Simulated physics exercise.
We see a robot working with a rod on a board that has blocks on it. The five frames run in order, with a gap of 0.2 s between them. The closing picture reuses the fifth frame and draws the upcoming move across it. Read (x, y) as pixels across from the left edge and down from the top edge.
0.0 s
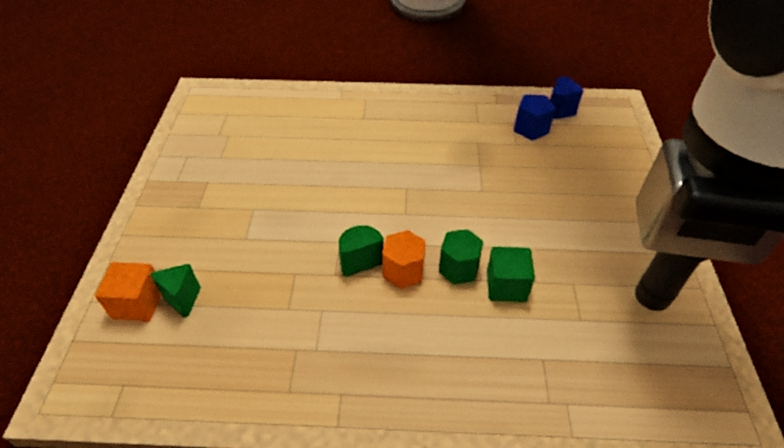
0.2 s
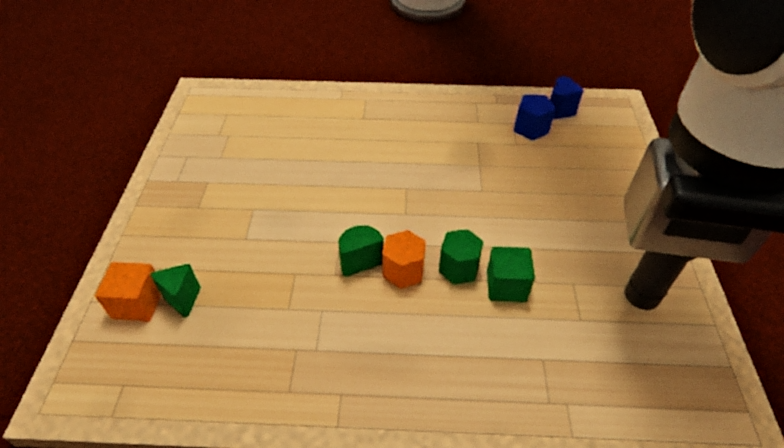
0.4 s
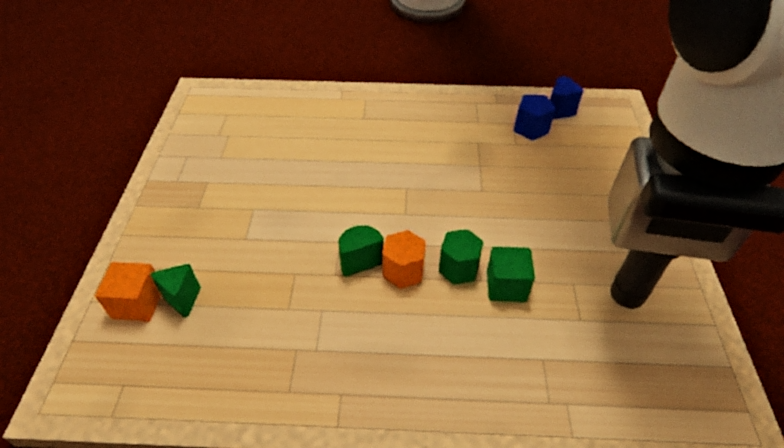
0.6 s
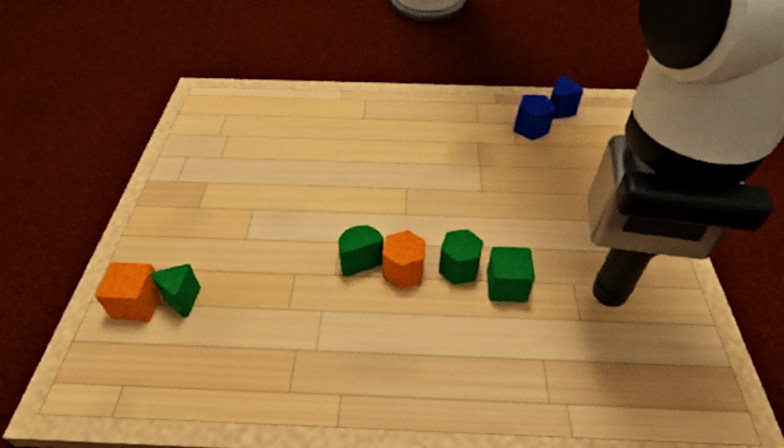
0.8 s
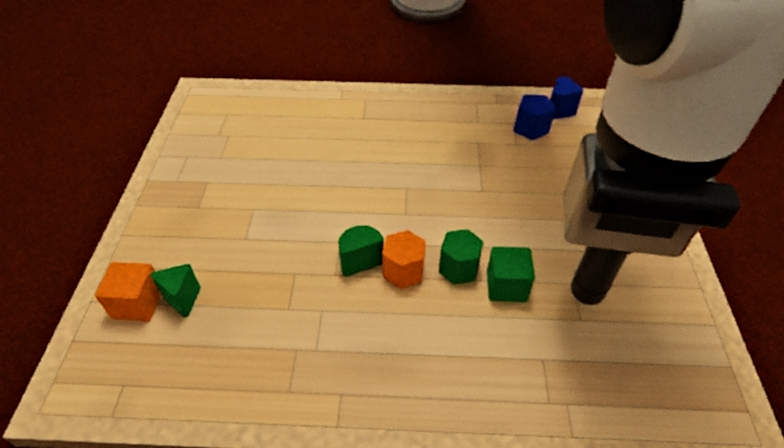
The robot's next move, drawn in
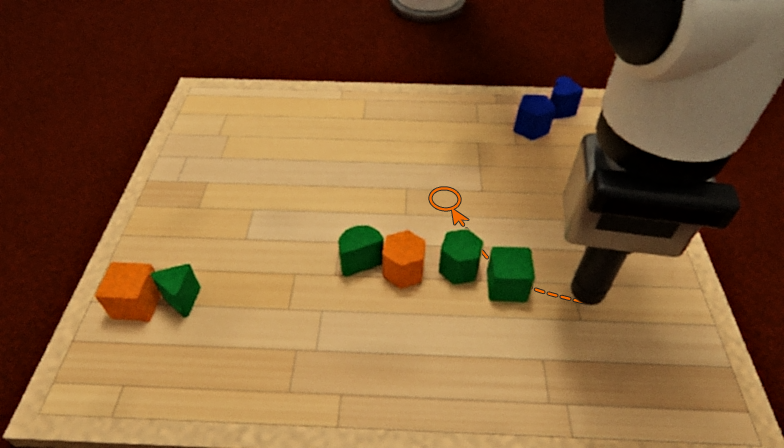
The clip opens on a wooden board with scattered orange, green and blue blocks, and a robot arm holding a dark rod near the right edge. The arm slides the rod steadily leftward, a short distance, until it is close beside the green cube, while every block stays still.
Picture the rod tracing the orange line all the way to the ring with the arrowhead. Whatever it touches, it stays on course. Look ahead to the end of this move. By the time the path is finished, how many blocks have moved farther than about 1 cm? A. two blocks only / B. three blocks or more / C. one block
I'll go with B - three blocks or more.
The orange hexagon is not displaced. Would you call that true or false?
It is false.
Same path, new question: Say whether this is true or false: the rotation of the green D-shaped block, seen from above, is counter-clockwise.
False - the claim does not hold.
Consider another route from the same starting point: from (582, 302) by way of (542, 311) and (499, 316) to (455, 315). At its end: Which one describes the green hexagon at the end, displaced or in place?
It gets displaced.
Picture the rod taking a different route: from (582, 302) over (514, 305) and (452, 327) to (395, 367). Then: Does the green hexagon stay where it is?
The answer is no.
The drawn path runs from (582, 302) by way of (516, 281) and (474, 240) to (445, 199).
The first path, step by step. One third of the way, rod (519, 270); green hexagon (446, 239), turned 10° anticlockwise; green square (485, 251).
Two thirds of the way, rod (476, 229); green D-shaped block (340, 240), turned 30° clockwise; orange hexagon (384, 245), turned 60° anticlockwise; green hexagon (403, 216), turned 30° anticlockwise; green square (443, 217), turned 15° anticlockwise.
At the end, rod (446, 188); green D-shaped block (340, 241), turned 30° clockwise; orange hexagon (382, 245), turned 65° anticlockwise; green hexagon (397, 215), turned 40° anticlockwise; green square (437, 212), turned 25° anticlockwise.
